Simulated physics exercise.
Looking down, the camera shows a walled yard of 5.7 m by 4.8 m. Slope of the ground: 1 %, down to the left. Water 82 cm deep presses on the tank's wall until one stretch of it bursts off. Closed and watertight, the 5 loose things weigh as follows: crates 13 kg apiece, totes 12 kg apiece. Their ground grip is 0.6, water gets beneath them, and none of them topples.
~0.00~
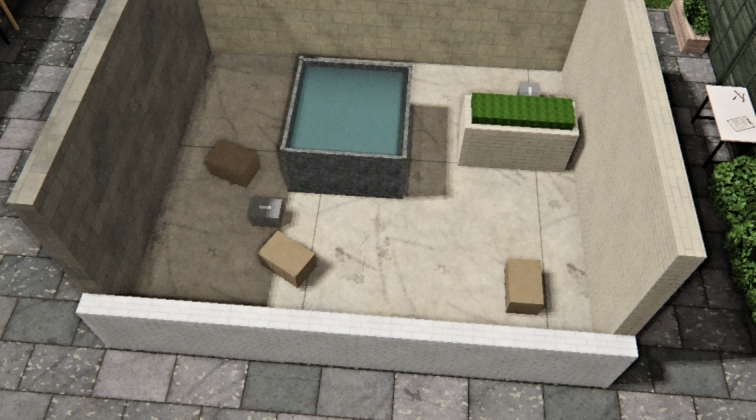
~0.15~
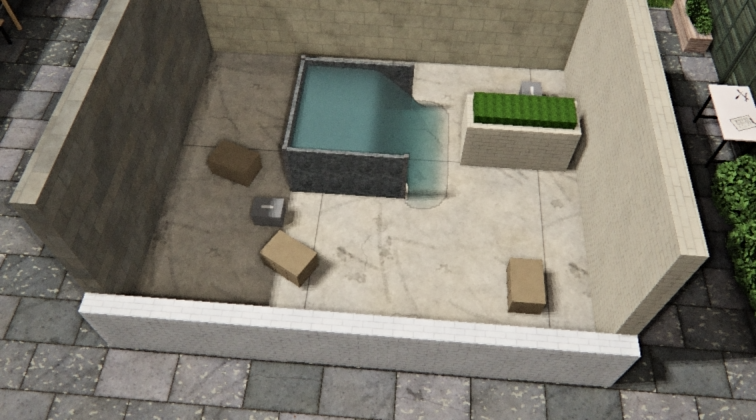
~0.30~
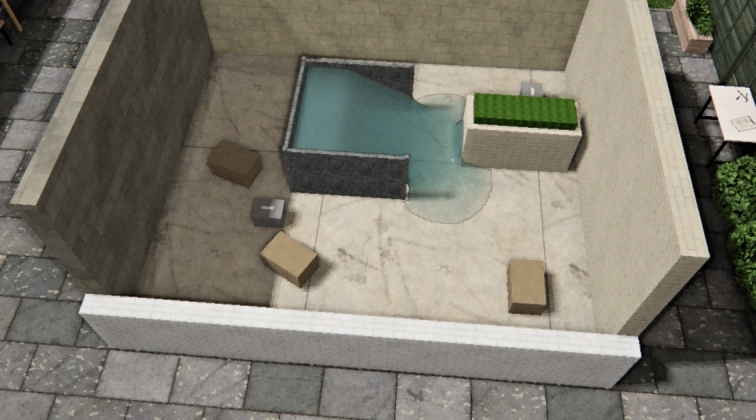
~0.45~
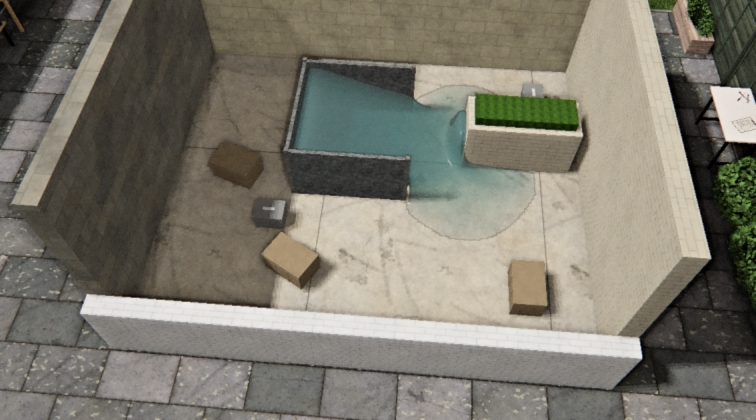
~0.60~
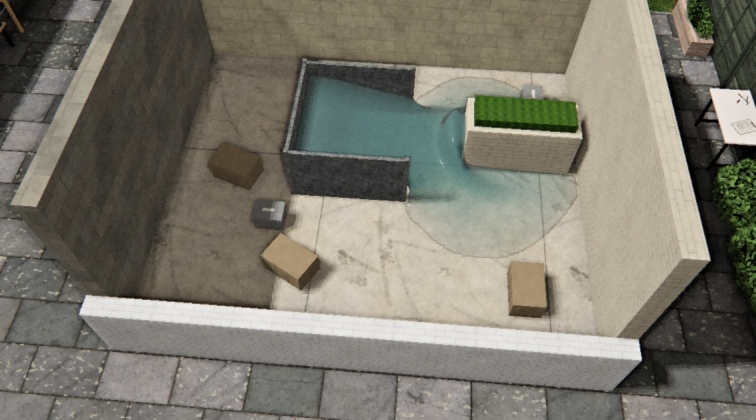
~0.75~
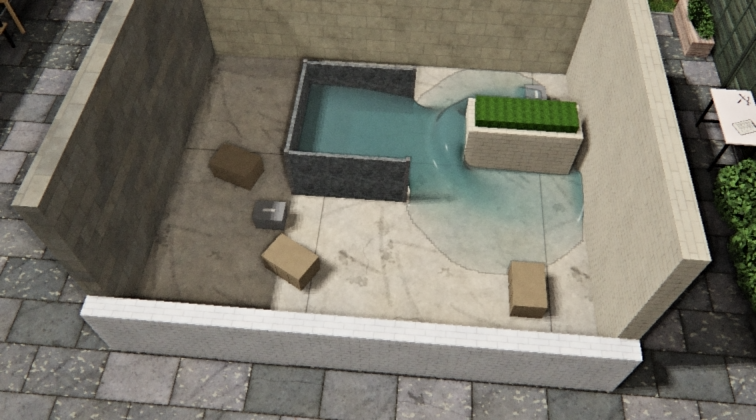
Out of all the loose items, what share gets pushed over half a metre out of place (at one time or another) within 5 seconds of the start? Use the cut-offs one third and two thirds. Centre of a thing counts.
One to two thirds.
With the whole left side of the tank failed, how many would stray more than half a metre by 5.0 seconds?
In that case 4 of them.
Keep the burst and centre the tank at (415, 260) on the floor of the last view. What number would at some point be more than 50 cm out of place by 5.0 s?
Count: 2.
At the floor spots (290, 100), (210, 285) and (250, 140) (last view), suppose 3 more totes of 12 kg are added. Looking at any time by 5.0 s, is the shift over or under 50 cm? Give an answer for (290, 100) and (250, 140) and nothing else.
Respectively: Doesn't reach it; doesn't reach it.
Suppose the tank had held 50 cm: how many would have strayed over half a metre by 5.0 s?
You'd get 2 in that case.
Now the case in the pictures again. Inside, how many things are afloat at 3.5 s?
Total: 1.
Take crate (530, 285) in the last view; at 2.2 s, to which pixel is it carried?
Somewhere near (550, 300) in the last view.
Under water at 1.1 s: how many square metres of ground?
Roughly 10.0 m2.
After 1.1 s 0 of 5 are over 50 cm from their spots; 0 afloat.
After 2.2 s 0 of 5 are over 50 cm from their spots; 2 afloat.
After 3.5 s 2 of 5 are over 50 cm from their spots; 1 afloat.
After 5.0 s 3 of 5 are over 50 cm from their spots, and 3 have been at some point; 0 afloat.
